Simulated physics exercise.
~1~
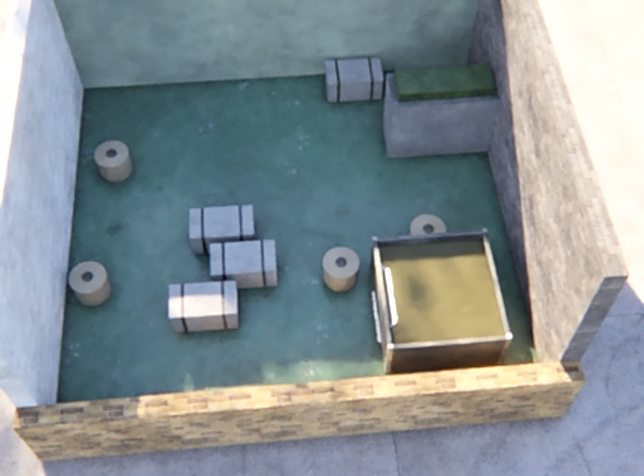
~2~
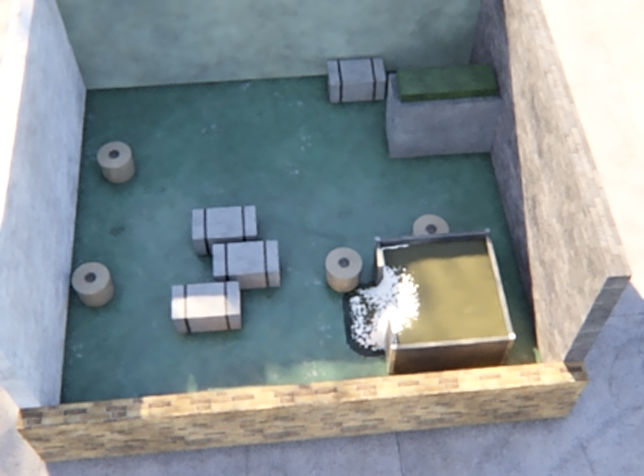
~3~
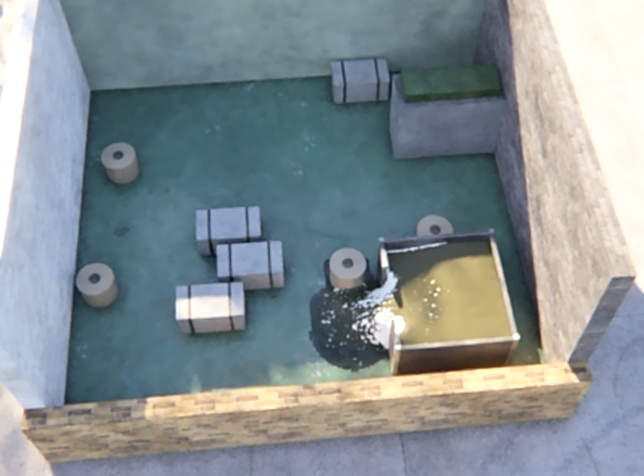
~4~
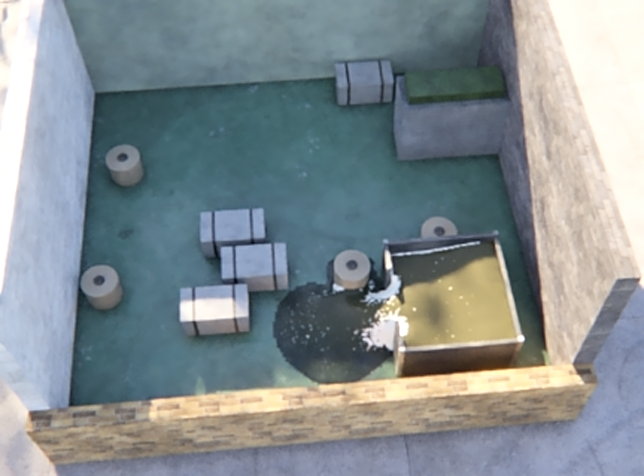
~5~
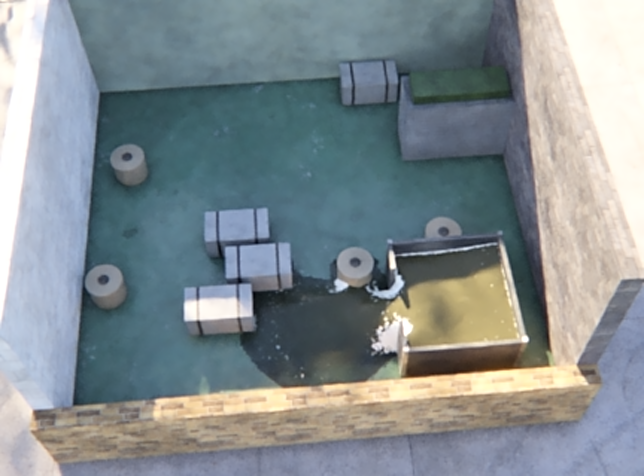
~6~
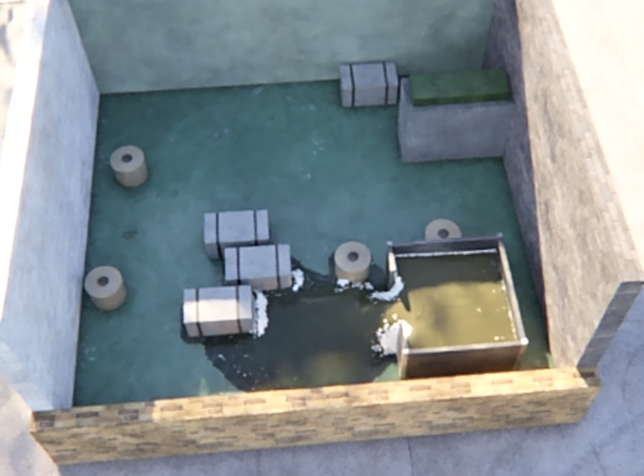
A walled court with a green floor is seen from high above, the view drifting very slightly. Three pale, dark-banded trunks sit near the middle, tan round tubs stand around them, another trunk and a green-topped block are at the back, and an open tank of yellowish water stands at right. The tank's left side opens and foaming water rushes out leftward, spreading darkly around the nearest tub and reaching the trunks, which barely move.
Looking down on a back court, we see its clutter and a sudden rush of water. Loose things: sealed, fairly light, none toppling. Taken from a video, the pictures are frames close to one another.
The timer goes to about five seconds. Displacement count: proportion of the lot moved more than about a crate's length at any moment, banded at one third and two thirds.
Proportion: One third to two thirds.
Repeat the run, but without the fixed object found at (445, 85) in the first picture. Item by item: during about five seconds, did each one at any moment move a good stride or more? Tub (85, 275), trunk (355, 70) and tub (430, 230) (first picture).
Outcome, each in turn - passed the mark / never cleared it / never cleared it.
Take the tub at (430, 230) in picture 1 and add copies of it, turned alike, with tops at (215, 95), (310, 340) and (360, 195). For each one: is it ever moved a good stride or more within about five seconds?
The answers, in order, are remains nearby, displaced a stride and remains nearby.
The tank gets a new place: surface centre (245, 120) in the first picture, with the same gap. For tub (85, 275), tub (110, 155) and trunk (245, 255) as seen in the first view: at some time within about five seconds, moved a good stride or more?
Result per object - went far, went far, stayed close.
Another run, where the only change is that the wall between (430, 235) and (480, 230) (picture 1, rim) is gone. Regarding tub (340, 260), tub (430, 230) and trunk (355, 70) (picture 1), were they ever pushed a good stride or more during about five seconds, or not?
Results in order: Stayed short / cleared that distance / stayed short.
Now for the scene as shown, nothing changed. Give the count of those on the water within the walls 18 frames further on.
Exactly 1.
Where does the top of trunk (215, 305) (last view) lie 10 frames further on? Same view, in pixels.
About (156, 329).
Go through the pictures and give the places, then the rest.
The first picture shows a tub at (341, 262) rests on the ground; a trunk at (202, 299) rests on the ground; 0 of 8 have shifted.
The second picture shows a tub at (344, 263) rests on the ground; a trunk at (205, 300), on the bottom; 0 of 8 have shifted.
The third picture shows a tub at (348, 263), on the bottom; a trunk at (209, 300), on the bottom; 0 of 8 have shifted.
The fourth picture shows a tub at (352, 265), on the bottom; a trunk at (214, 302) rests on the ground; 0 of 8 have shifted.
The fifth picture shows a tub at (355, 262) rests on the ground, close to its start; a trunk at (218, 302) rests on the ground; 0 of 8 have shifted.
The sixth picture shows a tub at (353, 257) rests on the ground, close to its start; a trunk at (217, 303) rests on the ground; 1 of 8 have shifted.
A moment on, 0 of 8 are well off their spots; 0 afloat.
Next, 1 of 8 are well off their spots; 0 afloat.
Later, 2 of 8 are well off their spots; 1 afloat.
In the end, 3 of 8 are well off their spots, and 3 have been at some point; 0 afloat.
